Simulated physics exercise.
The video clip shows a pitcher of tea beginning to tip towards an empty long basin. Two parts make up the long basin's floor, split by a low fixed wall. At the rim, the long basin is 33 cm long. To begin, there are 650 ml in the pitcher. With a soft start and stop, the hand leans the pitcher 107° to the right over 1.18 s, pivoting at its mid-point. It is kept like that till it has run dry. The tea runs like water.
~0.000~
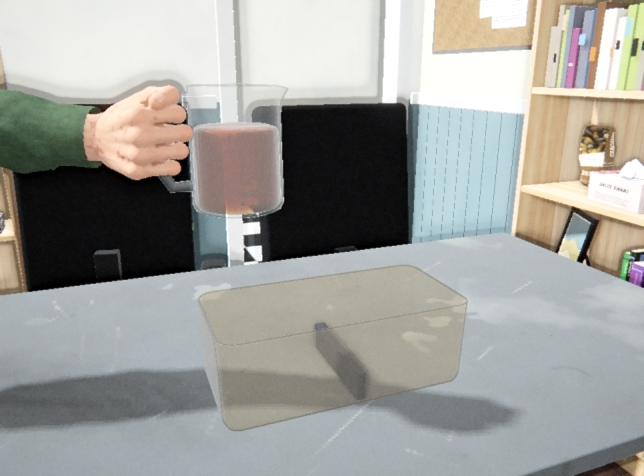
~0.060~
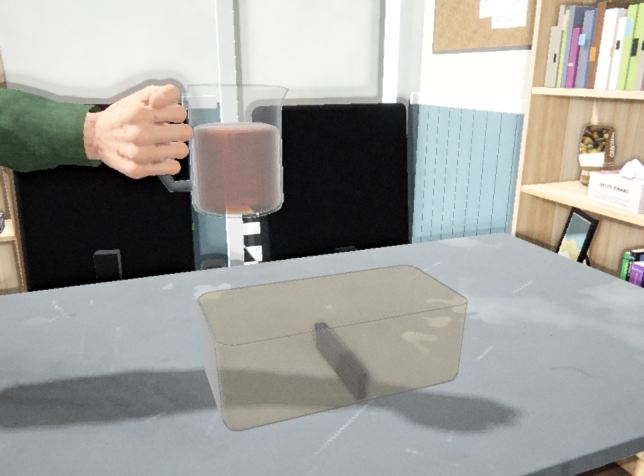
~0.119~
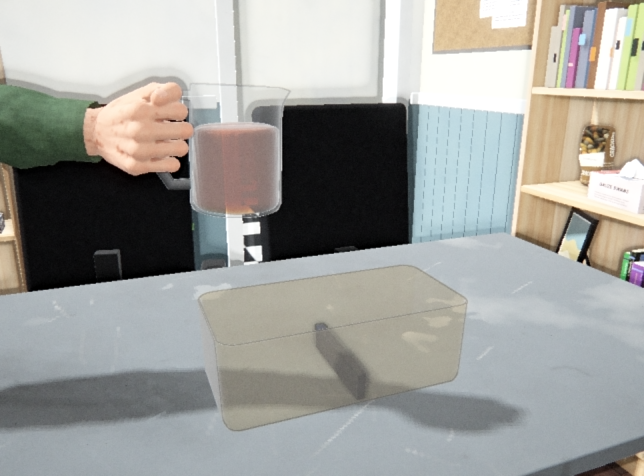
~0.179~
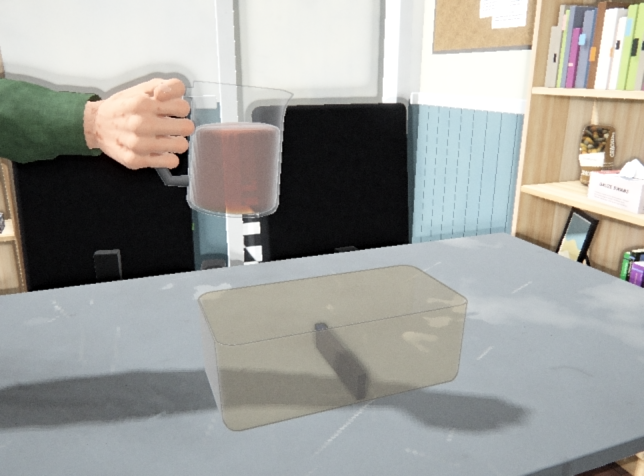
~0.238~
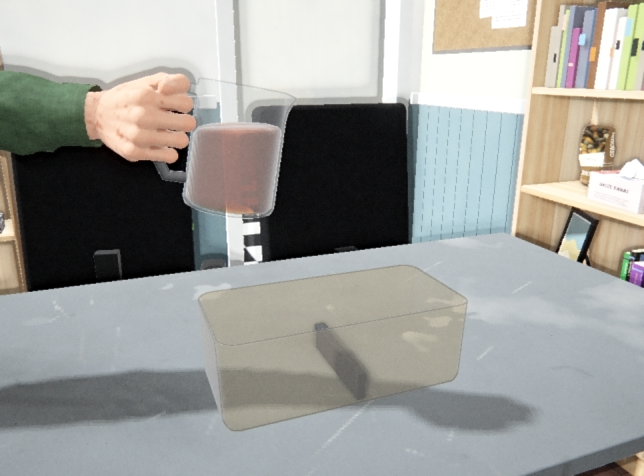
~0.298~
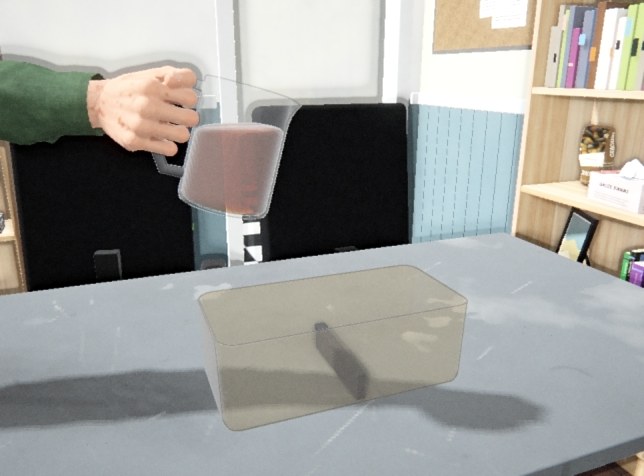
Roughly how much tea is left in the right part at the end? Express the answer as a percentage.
Roughly 90 per cent is left in the right part.
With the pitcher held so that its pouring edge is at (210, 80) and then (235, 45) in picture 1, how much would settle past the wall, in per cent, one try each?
10 per cent first, 25 per cent second.
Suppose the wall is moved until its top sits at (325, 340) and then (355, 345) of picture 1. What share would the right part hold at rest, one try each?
One try each: Around 95 percent and then around 65 percent.
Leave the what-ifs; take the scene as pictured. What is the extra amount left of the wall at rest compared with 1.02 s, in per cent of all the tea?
About 7 percent.
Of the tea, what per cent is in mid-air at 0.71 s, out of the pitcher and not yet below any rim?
About 7 per cent.
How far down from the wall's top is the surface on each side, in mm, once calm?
Noted: Left near 36 mm, right near 10 mm.
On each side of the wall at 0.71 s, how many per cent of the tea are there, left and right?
Some 0 per cent left and 0 right.
After 0.71 s the tilt is 71° and 93 per cent is still to pour, 0 is left of the wall and 0 right of it.
After 1.02 s the tilt is 102° and 39 per cent is still to pour, 0 is left of the wall and 30 right of it.
After 1.33 s the tilt is 107° and 5 per cent is still to pour, 4 is left of the wall and 80 right of it.
After 1.68 s the tilt is 107° and 0 per cent is still to pour, 6 is left of the wall and 91 right of it.
In the end 7 per cent lies left of the wall, 90 right of it and 3 outside.
